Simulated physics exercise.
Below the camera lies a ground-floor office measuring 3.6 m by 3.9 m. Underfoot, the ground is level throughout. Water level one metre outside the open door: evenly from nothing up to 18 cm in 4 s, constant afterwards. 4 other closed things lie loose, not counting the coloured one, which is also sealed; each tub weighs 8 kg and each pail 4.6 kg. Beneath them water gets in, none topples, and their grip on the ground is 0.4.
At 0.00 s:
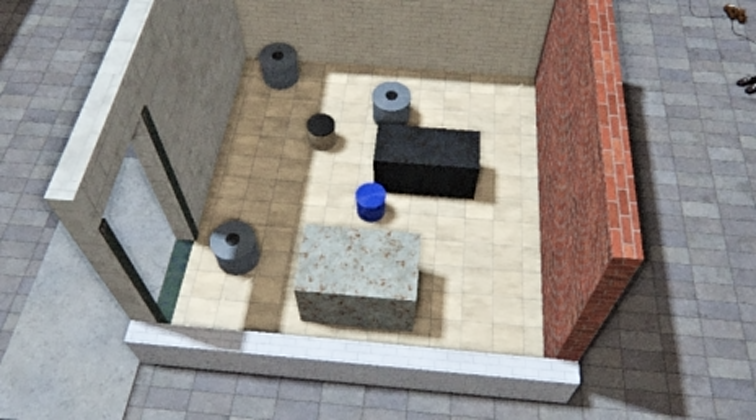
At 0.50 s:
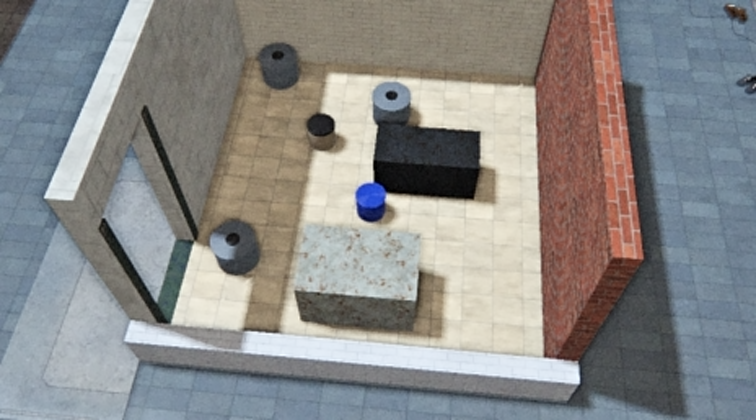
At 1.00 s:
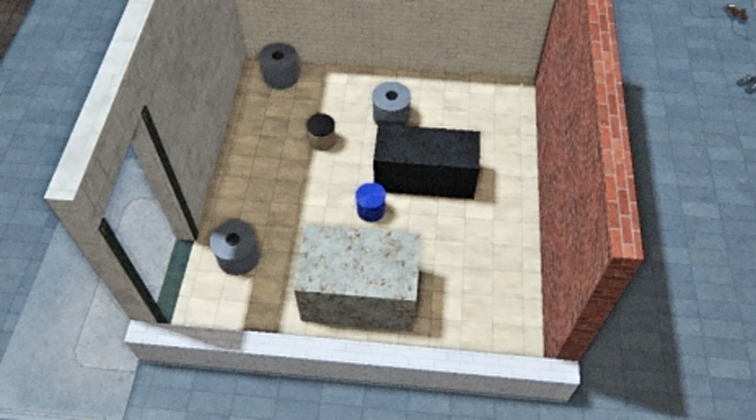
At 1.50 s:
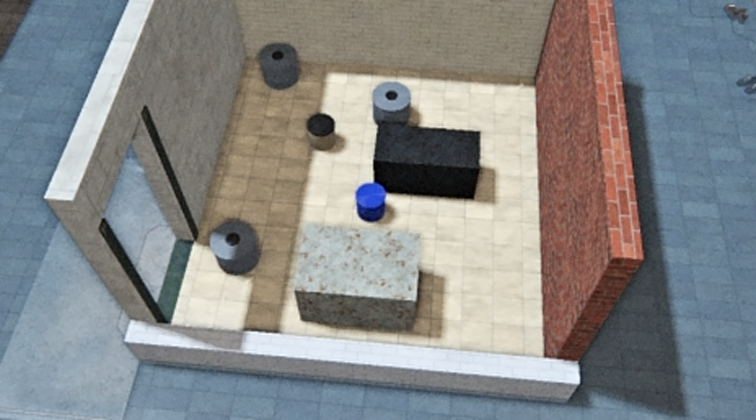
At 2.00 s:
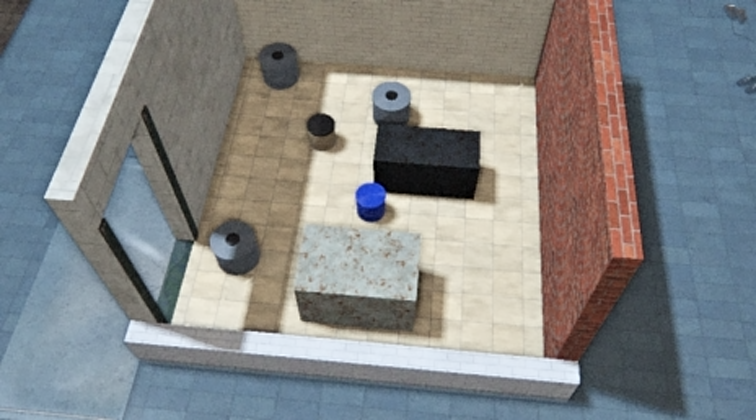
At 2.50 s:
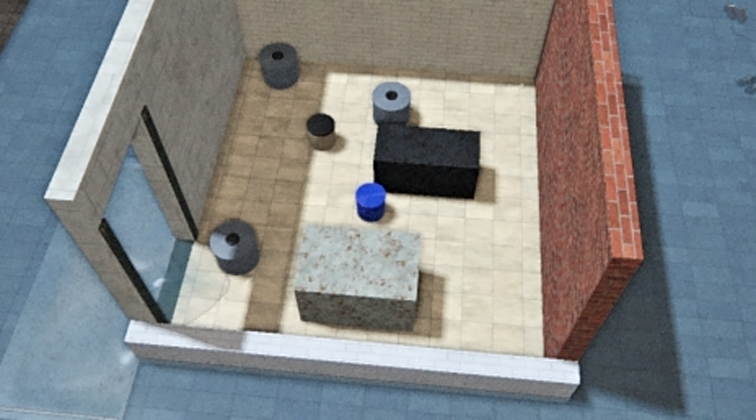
In the video, a roofless room holding a blue cylinder, darker cylinders and two large blocks is seen from above as water spreads over the paving outside, then just enters the doorway at left; the objects stay still.
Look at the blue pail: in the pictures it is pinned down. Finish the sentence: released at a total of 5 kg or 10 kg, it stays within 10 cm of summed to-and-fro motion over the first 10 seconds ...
... only with the higher total.
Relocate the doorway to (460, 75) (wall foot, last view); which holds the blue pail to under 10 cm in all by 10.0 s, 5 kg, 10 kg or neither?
In that setup the first mass works.
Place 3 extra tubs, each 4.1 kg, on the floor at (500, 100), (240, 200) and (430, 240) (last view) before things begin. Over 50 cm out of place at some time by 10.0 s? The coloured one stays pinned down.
In turn: Within it, within it, within it.
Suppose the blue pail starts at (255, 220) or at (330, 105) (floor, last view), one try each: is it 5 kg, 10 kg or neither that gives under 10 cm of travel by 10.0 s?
For the first spot only the heavier suffices, for the second only the heavier suffices.
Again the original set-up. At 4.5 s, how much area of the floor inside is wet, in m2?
About 3.5 m2 is covered.
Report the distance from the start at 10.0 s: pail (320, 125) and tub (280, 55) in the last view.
Respectively 80 and 50 centimetres.
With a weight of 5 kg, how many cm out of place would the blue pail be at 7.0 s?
I'd put it at about 30 cm.
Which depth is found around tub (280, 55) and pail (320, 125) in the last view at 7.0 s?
About 2 and 4 cm.
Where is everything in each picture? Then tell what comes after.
The first frame shows the blue pail at (371, 195) rests on the ground; water covers 0.0 m2; 0 of 5 have shifted.
The second frame shows the blue pail at (371, 195) rests on the ground; water covers 0.0 m2; 0 of 5 have shifted.
The third frame shows the blue pail at (371, 195), on the bottom; water covers 0.0 m2; 0 of 5 have shifted.
The fourth frame shows the blue pail at (371, 195) rests on the ground; 0.0 m2 under water; 0 of 5 have shifted.
The fifth frame shows the blue pail at (371, 195) rests on the ground; 0.0 m2 under water; 0 of 5 have shifted.
The sixth frame shows the blue pail at (371, 195) rests on the ground; water covers 0.3 m2; 0 of 5 have shifted.
After 3.5 s the blue pail would be 0 cm from its start with 5 kg and 0 cm from its start with 10 kg; 0 cm of water round it then.
After 4.5 s the blue pail would be 0 cm from its start with 5 kg and 0 cm from its start with 10 kg; 0 cm of water round it then.
After 7.0 s the blue pail would be 30 cm from its start with 5 kg and 0 cm from its start with 10 kg; 4 cm of water round it then.
After 10.0 s the blue pail would be 56 cm from its start with 5 kg and 0 cm from its start with 10 kg; 5 cm of water round it then.
